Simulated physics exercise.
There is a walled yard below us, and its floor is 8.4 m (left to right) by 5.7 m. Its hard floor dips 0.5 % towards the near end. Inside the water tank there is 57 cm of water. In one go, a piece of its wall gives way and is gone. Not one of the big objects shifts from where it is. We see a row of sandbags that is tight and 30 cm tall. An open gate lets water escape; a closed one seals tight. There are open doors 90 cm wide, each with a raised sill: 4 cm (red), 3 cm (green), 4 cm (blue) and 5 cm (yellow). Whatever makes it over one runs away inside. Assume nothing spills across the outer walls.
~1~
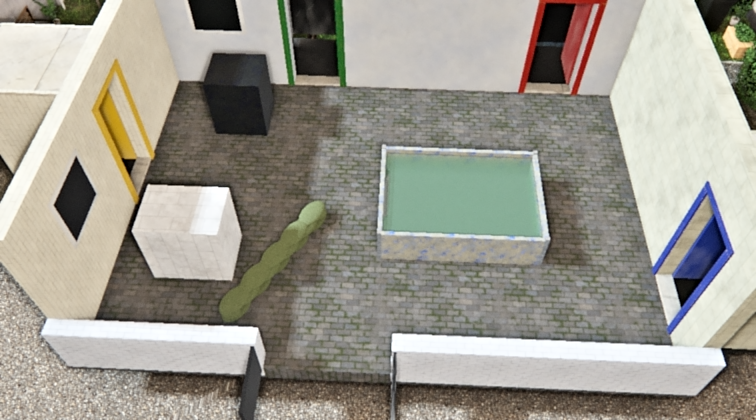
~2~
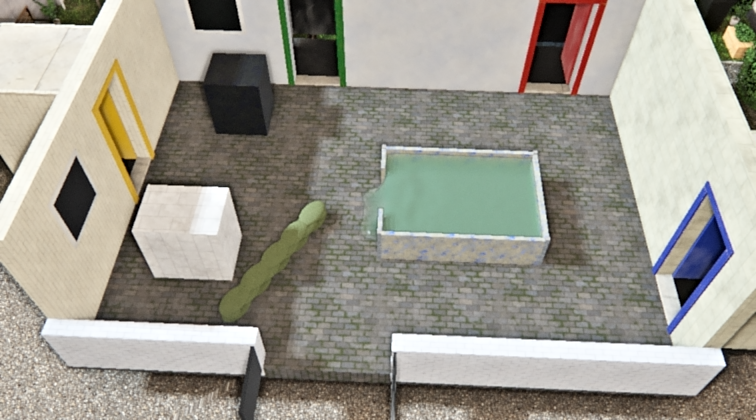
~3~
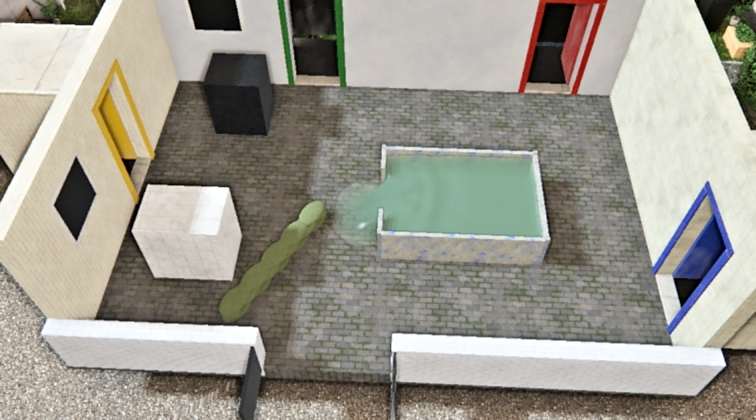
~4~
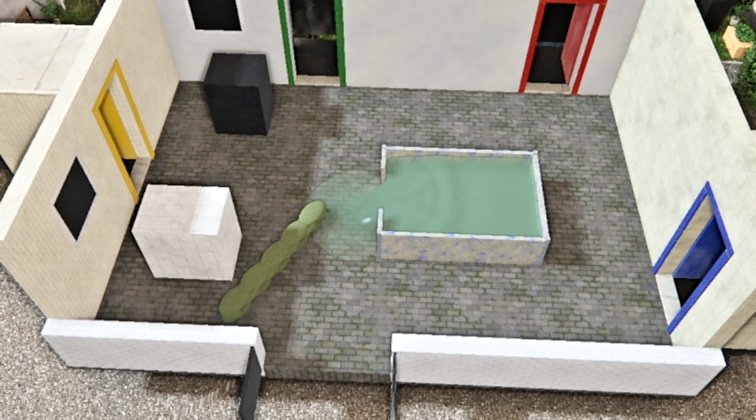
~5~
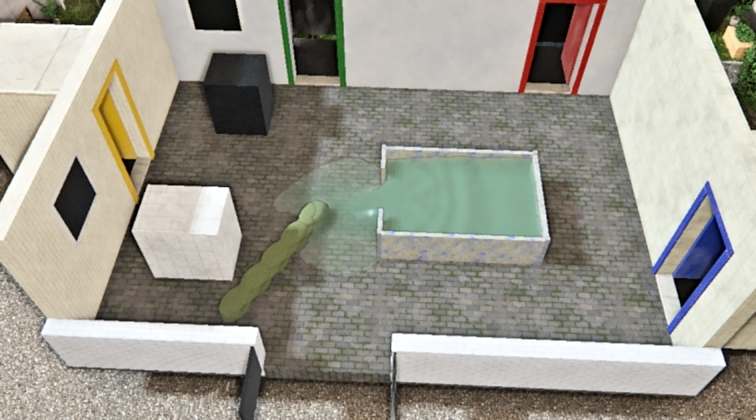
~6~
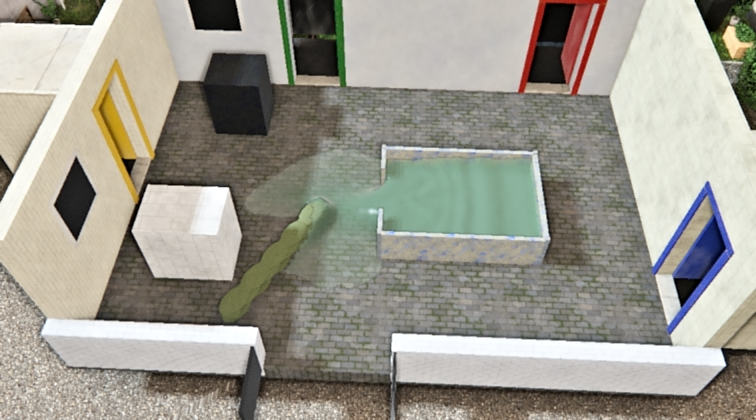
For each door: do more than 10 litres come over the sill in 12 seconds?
The red door is going to fall short of the limit; the green door is going to top the limit; the blue door is going to fall short of the limit; the yellow door is going to top the limit.
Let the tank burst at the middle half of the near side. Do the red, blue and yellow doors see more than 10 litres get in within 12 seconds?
The red door comes out more than that, the blue door more than that and the yellow door less than that.
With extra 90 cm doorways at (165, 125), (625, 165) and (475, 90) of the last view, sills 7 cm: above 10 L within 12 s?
Note, doorways in listed order: Goes beyond, stays short, stays short.
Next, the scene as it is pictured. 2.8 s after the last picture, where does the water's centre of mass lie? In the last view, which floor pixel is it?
About (363, 204).
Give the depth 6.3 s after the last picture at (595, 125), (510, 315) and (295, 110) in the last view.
Approximately 0, 0 and 7 centimetres, going through them in turn.
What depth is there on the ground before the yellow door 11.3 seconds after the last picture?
Depth: Approx. 6.0 cm.
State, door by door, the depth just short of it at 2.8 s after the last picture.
Depths in cm: Red 0, green 8, blue 0, yellow 13.
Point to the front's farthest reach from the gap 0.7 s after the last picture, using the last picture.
About pixel (157, 174).
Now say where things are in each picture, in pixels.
In the first picture, still water, 57 cm deep, in the water tank at (461, 194).
In the second picture, the front is at (374, 236), 0.5 m from the gap at (383, 207); 0.2 m2 of floor is under water; 57 cm left at the back of the water tank.
In the third picture, water pours out at (383, 207) and has run 0.8 m, to (341, 232); typically 9 cm deep outside, 57 cm at the water tank's back.
In the fourth picture, water pours out at (383, 207) and has run 1.2 m, to (312, 199); typically 7 cm deep outside, 57 cm at the water tank's back.
In the fifth picture, the front is at (280, 201), 1.8 m from the gap at (383, 207); 2.3 m2 of floor is under water; 57 cm left at the back of the water tank.
In the sixth picture, the front is at (252, 199), 2.2 m from the gap at (384, 206); 3.1 m2 of floor is under water; 57 cm left at the back of the water tank.
Then, 0.7 s after the last picture water covers 20 % of the floor and is deepest (37 cm) near (327, 222); red door not reached, green door not reached, blue door not reached, yellow door not reached.
Then, 1.5 s after the last picture water covers 30 % of the floor and is deepest (34 cm) near (327, 222); red door not reached, green door not reached, blue door not reached, yellow door 10 cm at the sill, 5 L in.
Then, 2.8 s after the last picture water covers 40 % of the floor and is deepest (22 cm) near (327, 222); red door not reached, green door 8 cm at the sill, 17 L in, blue door not reached, yellow door 13 cm at the sill, 42 L in.
Then, 6.3 s after the last picture water covers 50 % of the floor and is deepest (14 cm) near (327, 222); red door not reached, green door 6 cm at the sill, 72 L in, blue door not reached, yellow door 9 cm at the sill, 94 L in.
Then, 11.3 s after the last picture water covers 70 % of the floor and is deepest (10 cm) near (87, 344); red door 1 cm at the sill, 0 L in, green door 5 cm at the sill, 92 L in, blue door not reached, yellow door 6 cm at the sill, 114 L in.
